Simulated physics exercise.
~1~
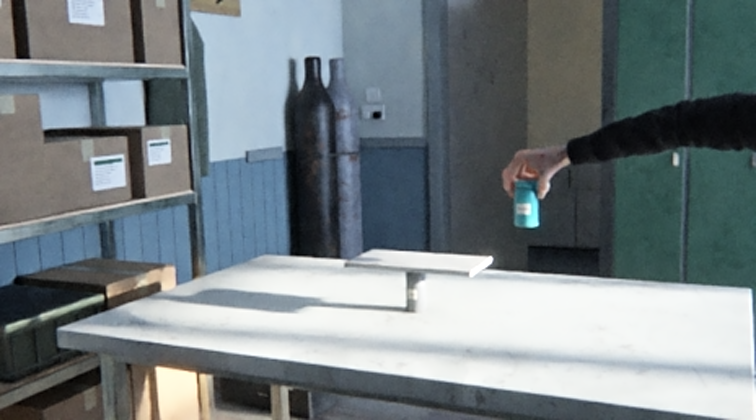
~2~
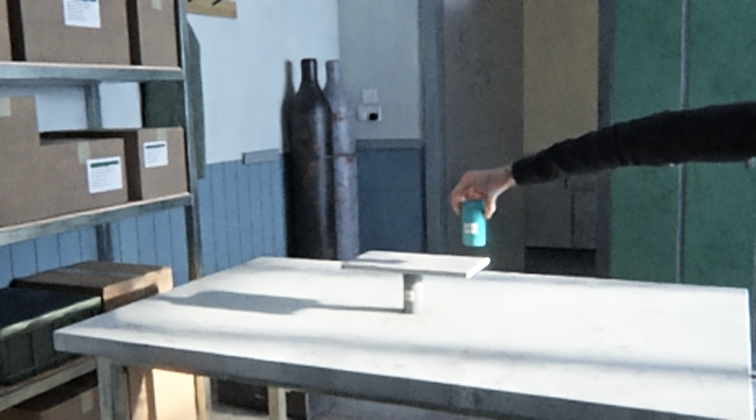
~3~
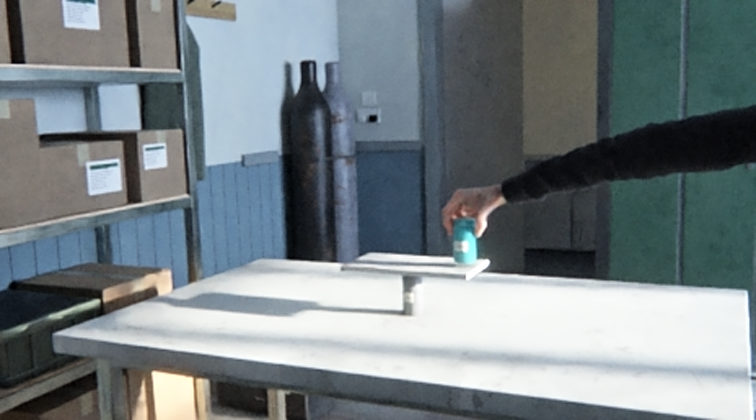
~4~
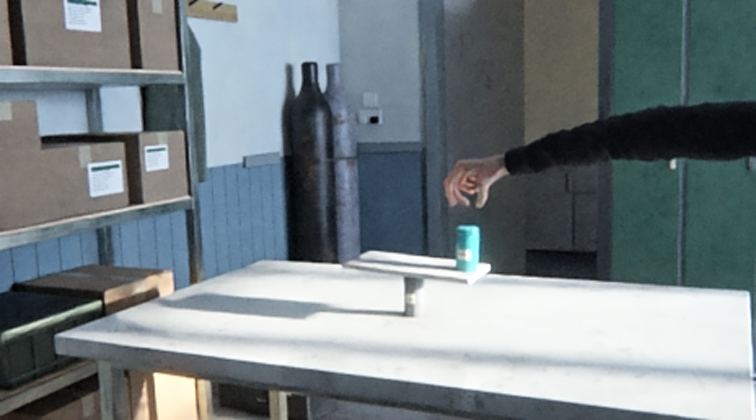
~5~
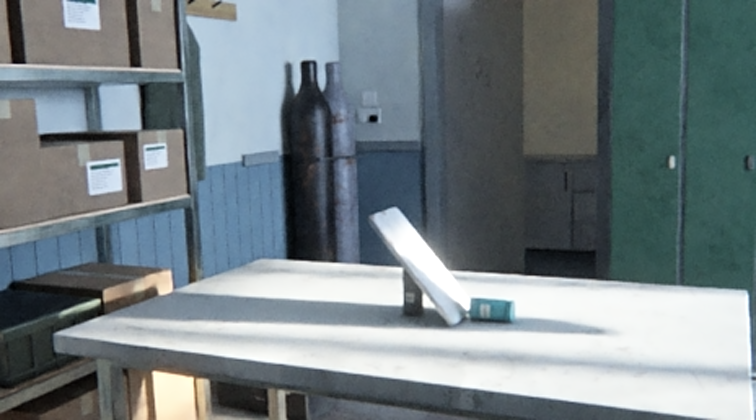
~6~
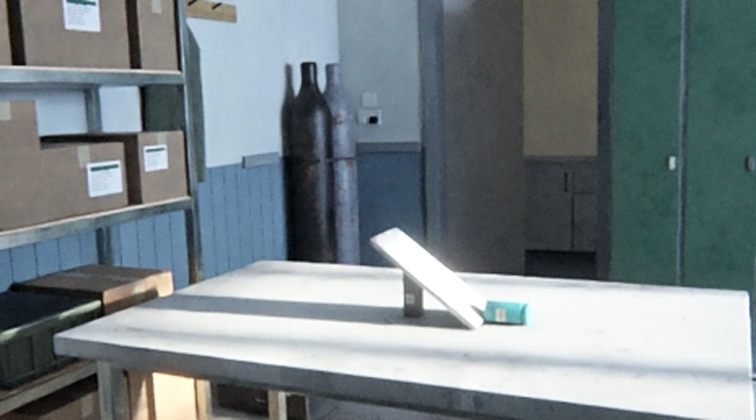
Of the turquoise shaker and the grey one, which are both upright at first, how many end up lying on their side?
One of them does. The turquoise shaker ends up on its side, while the grey one stays upright in its place.
